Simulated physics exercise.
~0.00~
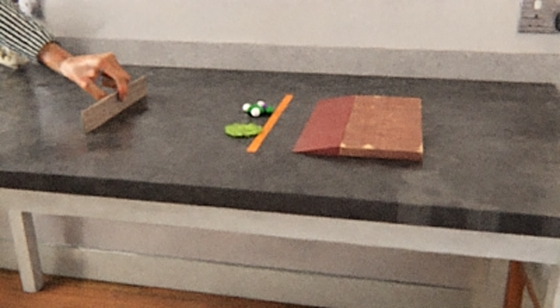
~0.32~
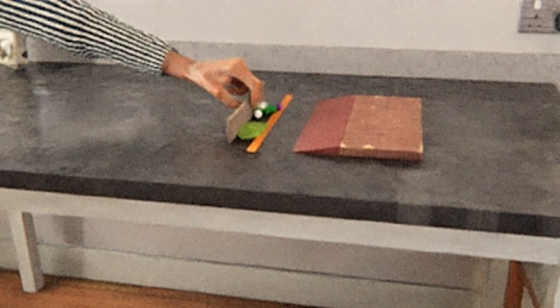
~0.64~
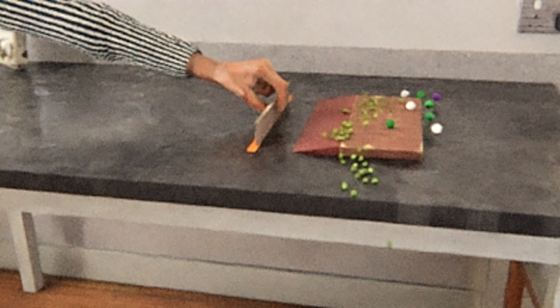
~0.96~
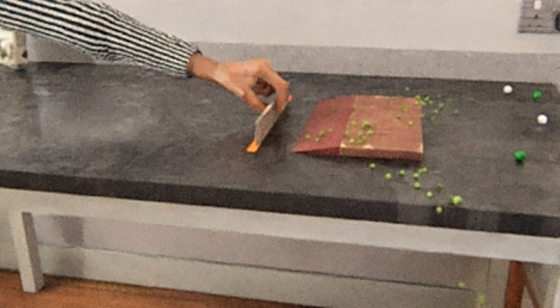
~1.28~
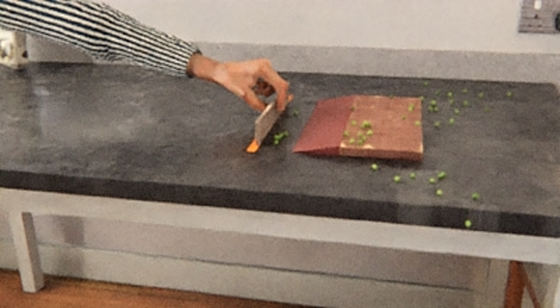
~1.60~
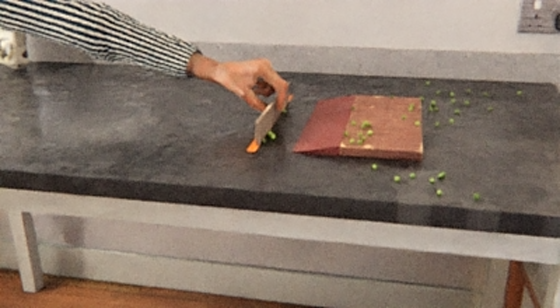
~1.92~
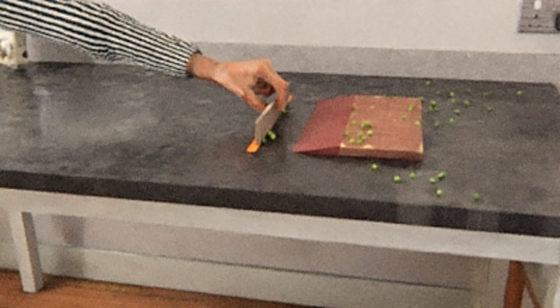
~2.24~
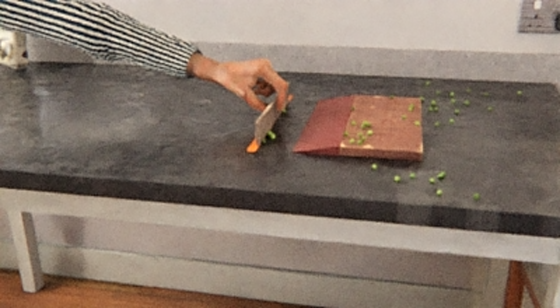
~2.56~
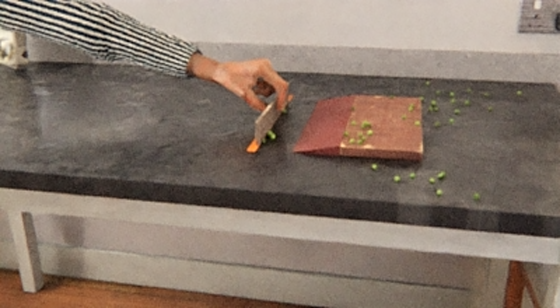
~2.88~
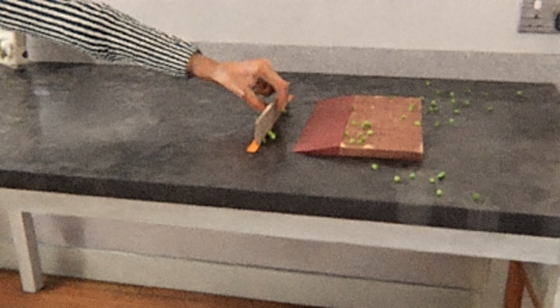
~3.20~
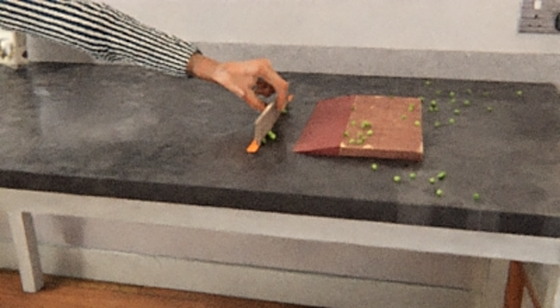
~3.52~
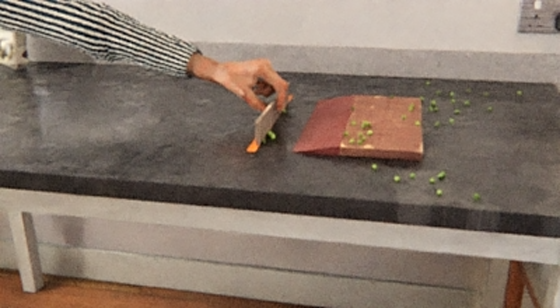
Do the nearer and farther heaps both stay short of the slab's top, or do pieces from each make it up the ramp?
Pieces from each heap make it up. The farther balls go over the slab and out of view, and many of the nearer green bits end on or beyond it, with a few left short of the ramp.
